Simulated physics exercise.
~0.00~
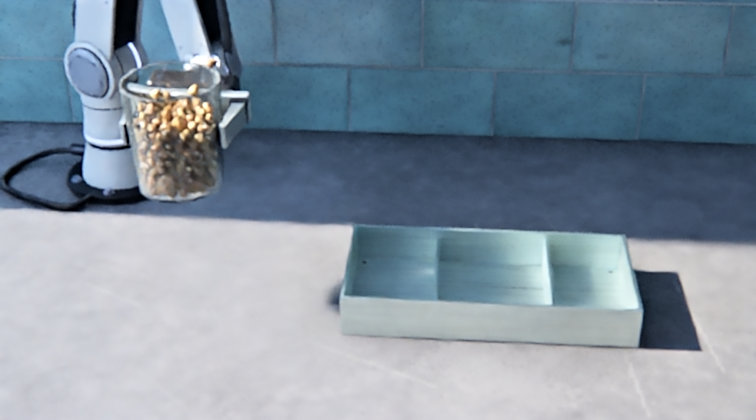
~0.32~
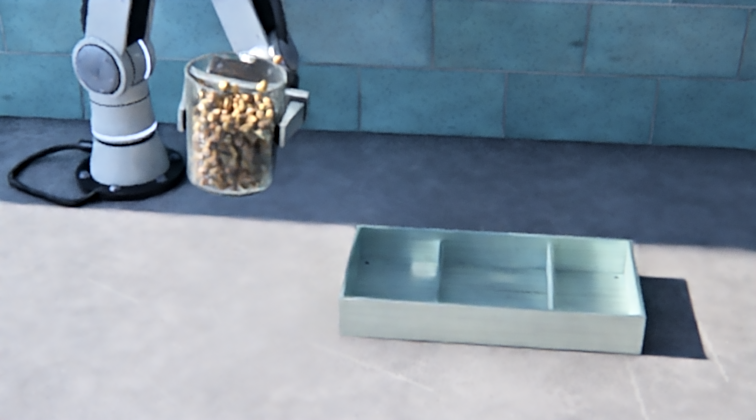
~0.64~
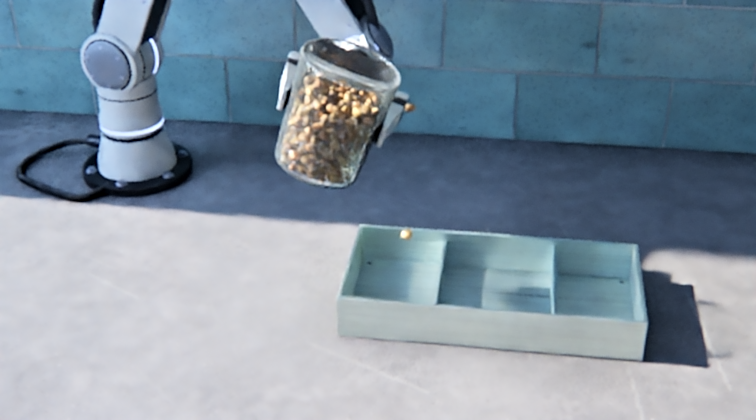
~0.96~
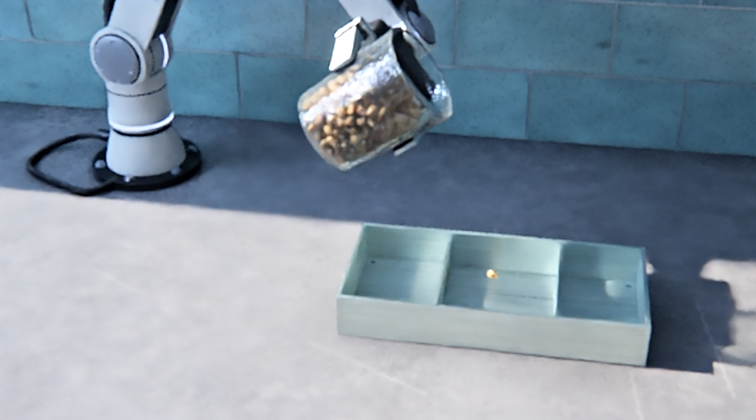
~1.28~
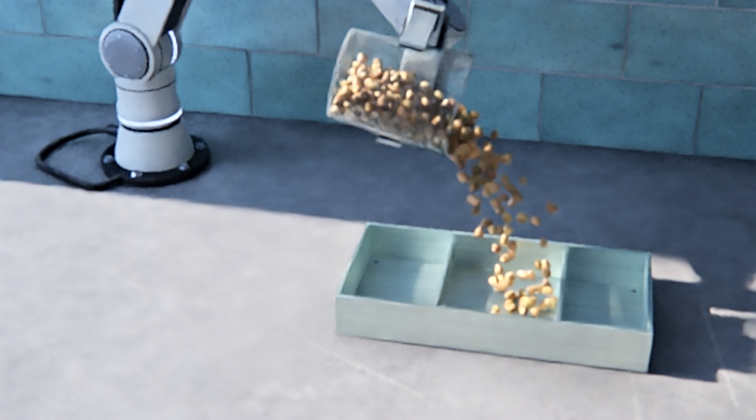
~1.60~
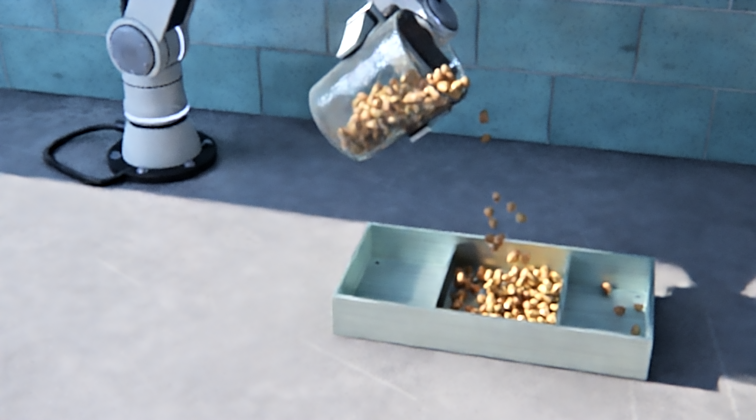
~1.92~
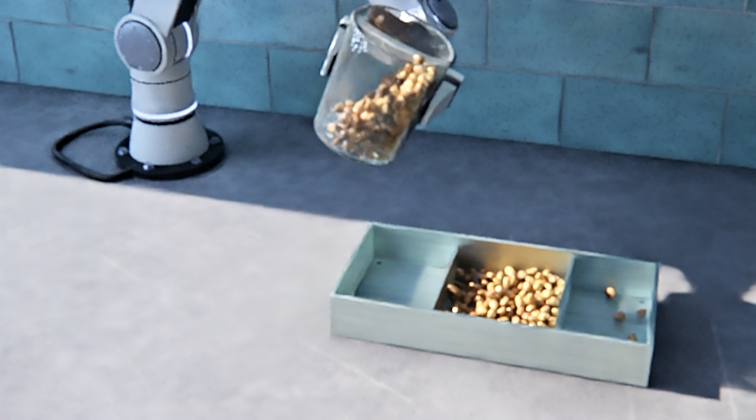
A robot arm carried a clear container of beans to the right and tipped it over a pale green three-part box, pouring a heap into the middle section while a few landed on the right, then tilted back with plenty still inside.
